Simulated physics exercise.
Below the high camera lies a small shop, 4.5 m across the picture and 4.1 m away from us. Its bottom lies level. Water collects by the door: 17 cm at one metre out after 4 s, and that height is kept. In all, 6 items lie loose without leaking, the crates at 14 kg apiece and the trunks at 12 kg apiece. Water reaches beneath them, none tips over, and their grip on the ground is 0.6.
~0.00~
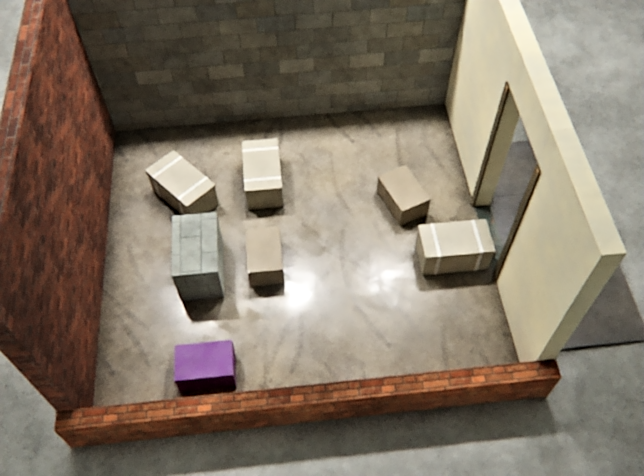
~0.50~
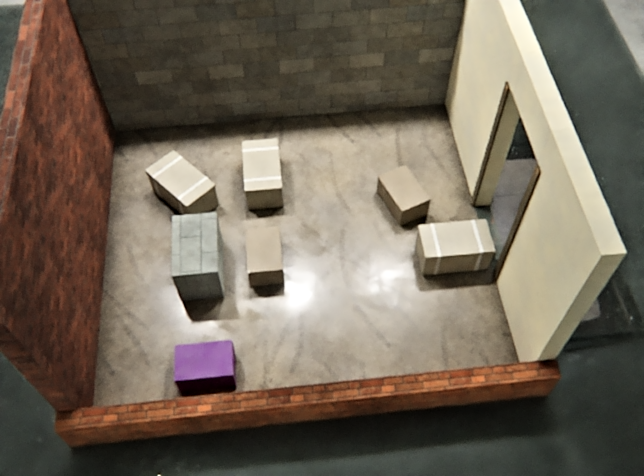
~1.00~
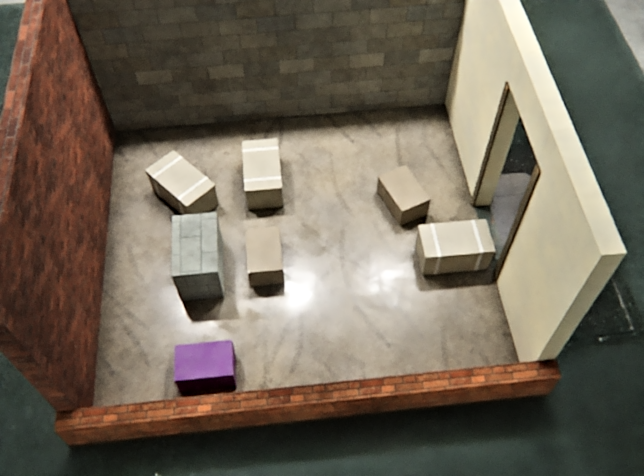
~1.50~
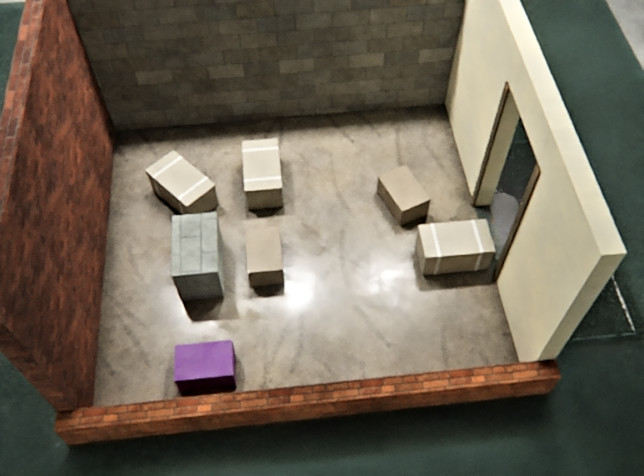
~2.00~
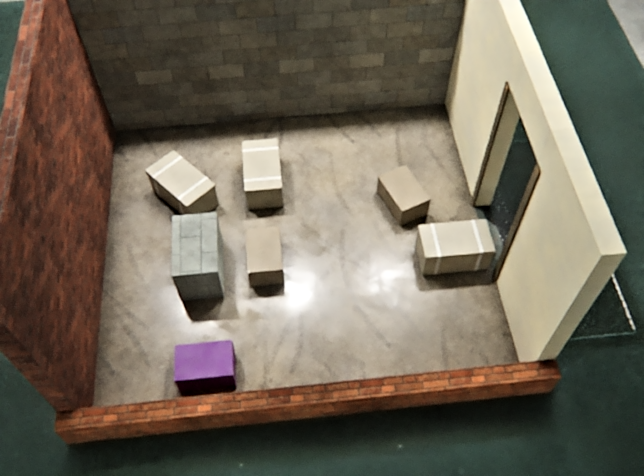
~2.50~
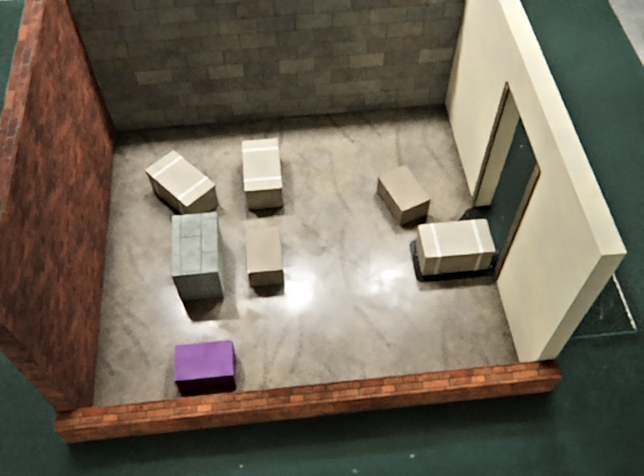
In a small walled room, dark water appears by the doorway while the boxes stay still.
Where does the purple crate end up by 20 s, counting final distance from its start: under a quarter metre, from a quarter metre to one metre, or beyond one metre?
Expect it to be pushed part of a metre.
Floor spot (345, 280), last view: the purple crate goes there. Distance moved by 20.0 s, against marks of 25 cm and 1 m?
Here it heads a good way off.
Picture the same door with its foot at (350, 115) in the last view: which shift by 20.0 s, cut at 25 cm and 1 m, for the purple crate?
I'd expect the purple crate to get swept far off.
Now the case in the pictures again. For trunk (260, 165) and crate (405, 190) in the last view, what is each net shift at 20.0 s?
Shifts: 60 cm / 50 cm.
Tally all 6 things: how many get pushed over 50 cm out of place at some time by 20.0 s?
6 of them.
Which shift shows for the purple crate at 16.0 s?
40 cm or so by then.
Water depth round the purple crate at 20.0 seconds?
Roughly 11 cm.
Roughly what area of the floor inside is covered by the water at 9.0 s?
About 16 m2.
After 4.0 s the purple crate is near (204, 360), 0.0 m from its start, aground; 0 afloat.
After 9.0 s the purple crate is near (204, 360), 0.0 m from its start, aground; 1 afloat.
After 16.0 s the purple crate is near (169, 376), 0.4 m from its start, afloat; 6 afloat.
After 20.0 s the purple crate is near (146, 378), 0.6 m from its start, afloat; 6 afloat.
